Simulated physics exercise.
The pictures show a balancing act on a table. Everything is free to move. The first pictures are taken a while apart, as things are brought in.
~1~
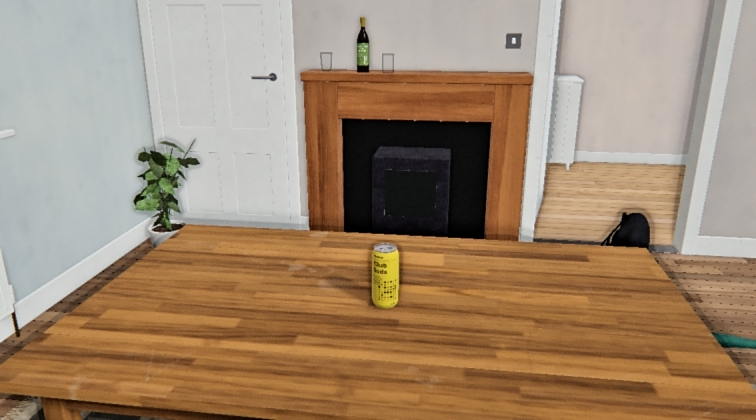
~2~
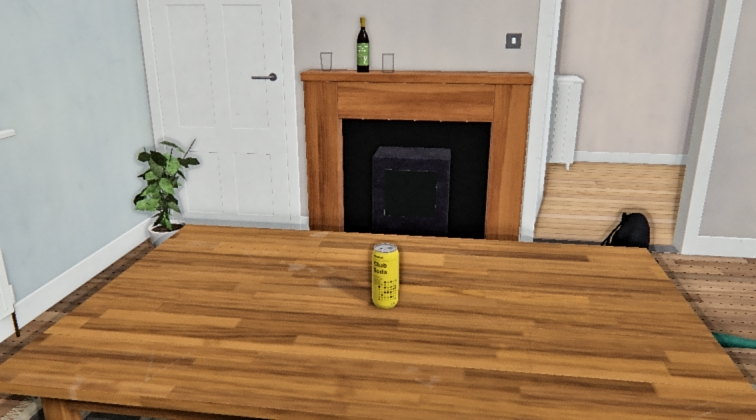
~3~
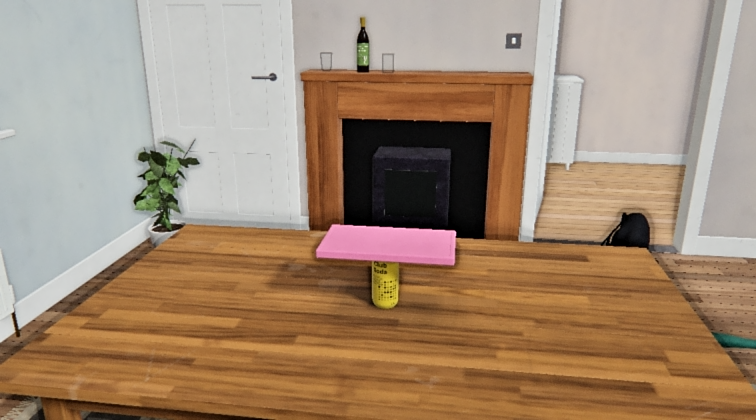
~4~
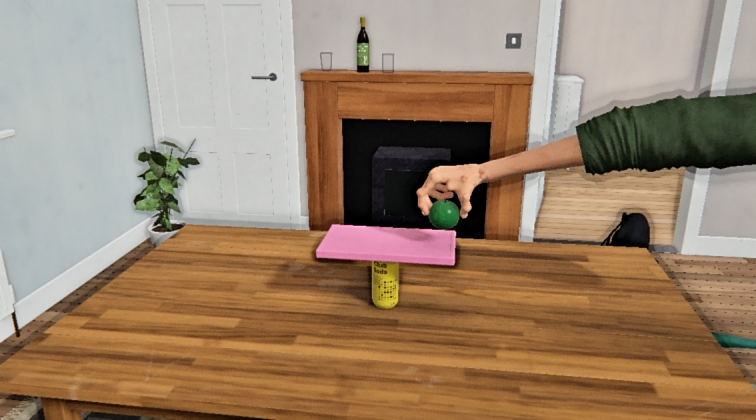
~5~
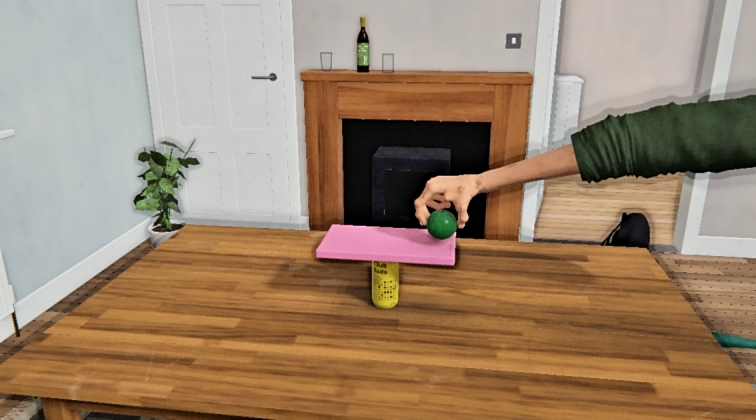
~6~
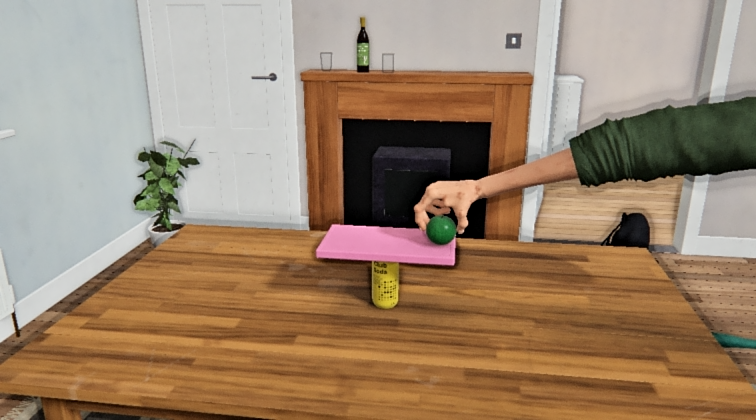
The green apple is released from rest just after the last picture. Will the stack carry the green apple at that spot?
Outcome: The stack loses its balance.
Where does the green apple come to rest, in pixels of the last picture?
Near (459, 300).
Then, 0.70 s past the last view, green apple now fallen; pink lid rocked 66° from its first pose.
Then, 1.00 s past the last view, pink lid now fallen; yellow can rocked 56° from its first pose.
Finally, fallen, pink lid, yellow can and green apple. Final places as the last picture's camera would see them, green apple near (459, 300). The stack comes apart.
